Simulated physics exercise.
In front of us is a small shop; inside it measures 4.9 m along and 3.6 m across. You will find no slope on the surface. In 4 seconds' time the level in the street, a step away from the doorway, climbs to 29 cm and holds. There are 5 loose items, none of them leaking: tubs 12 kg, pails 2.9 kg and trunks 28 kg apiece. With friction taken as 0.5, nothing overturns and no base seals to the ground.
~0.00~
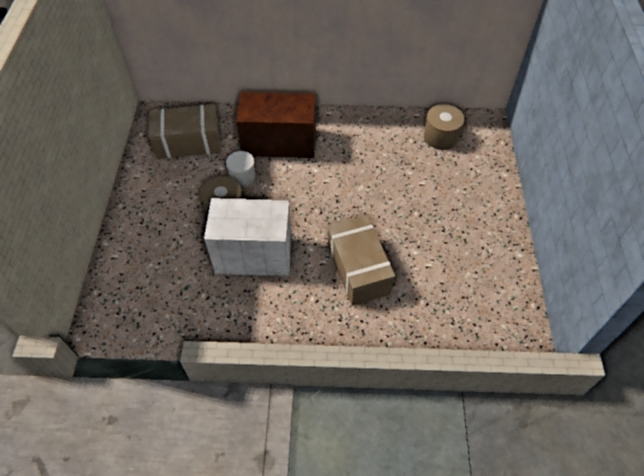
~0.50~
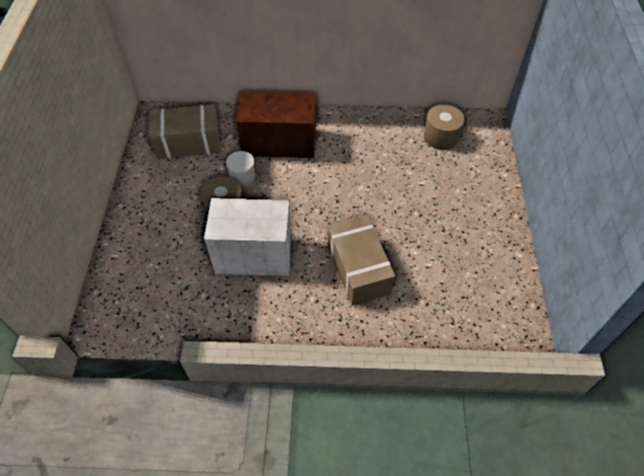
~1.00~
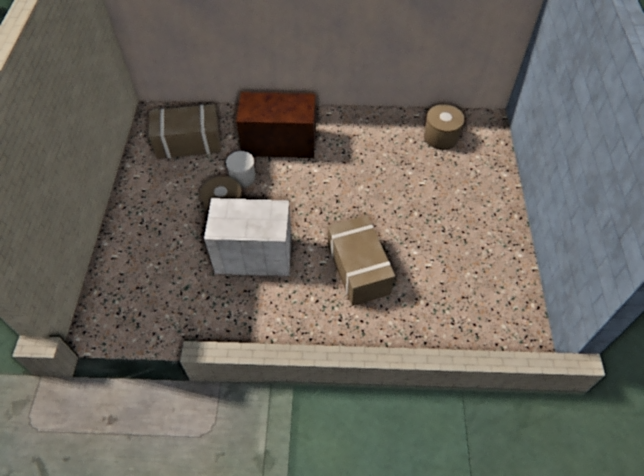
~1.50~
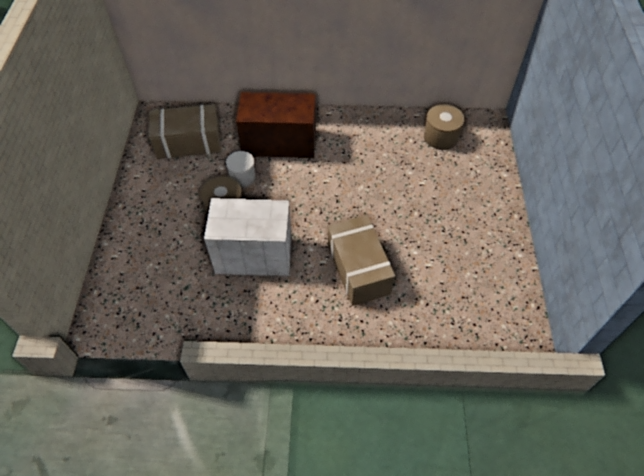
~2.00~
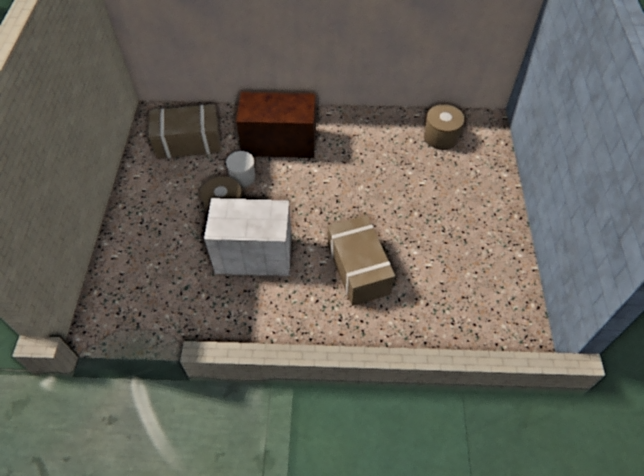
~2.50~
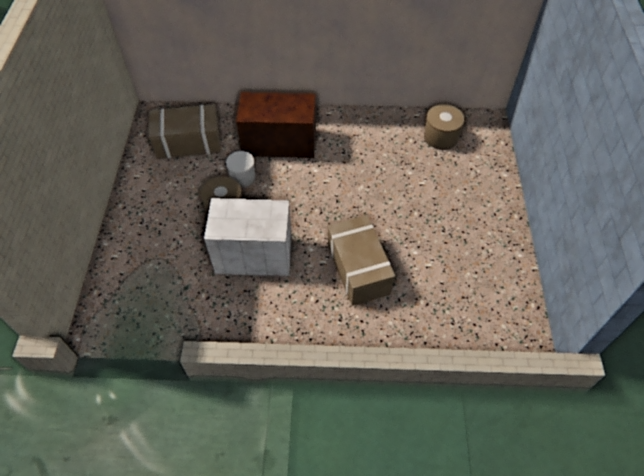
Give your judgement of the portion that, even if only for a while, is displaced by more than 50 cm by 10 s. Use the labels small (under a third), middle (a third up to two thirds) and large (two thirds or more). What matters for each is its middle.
Large.
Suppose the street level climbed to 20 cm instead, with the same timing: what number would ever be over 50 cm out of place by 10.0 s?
Then 3.
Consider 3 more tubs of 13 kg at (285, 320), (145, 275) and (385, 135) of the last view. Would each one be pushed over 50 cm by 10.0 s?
Result by item, in order: Inside the cutoff, beyond the cutoff, beyond the cutoff.
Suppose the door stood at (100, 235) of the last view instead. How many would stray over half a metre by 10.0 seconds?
Result: 2.
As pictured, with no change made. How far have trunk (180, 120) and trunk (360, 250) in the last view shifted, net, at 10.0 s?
The first is 350 cm from its start, the second 0 cm.
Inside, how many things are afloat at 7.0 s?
The count is 0.
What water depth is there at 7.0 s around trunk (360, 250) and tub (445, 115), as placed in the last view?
Depth approx. 3 cm / 4 cm.
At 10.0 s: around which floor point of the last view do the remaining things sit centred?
At about (430, 199).
After 3.5 s 0 of 5 are over 50 cm from their spots; 0 afloat.
After 4.5 s 0 of 5 are over 50 cm from their spots; 0 afloat.
After 7.0 s 2 of 5 are over 50 cm from their spots; 0 afloat.
After 10.0 s 4 of 5 are over 50 cm from their spots, and 4 have been at some point; 3 afloat.
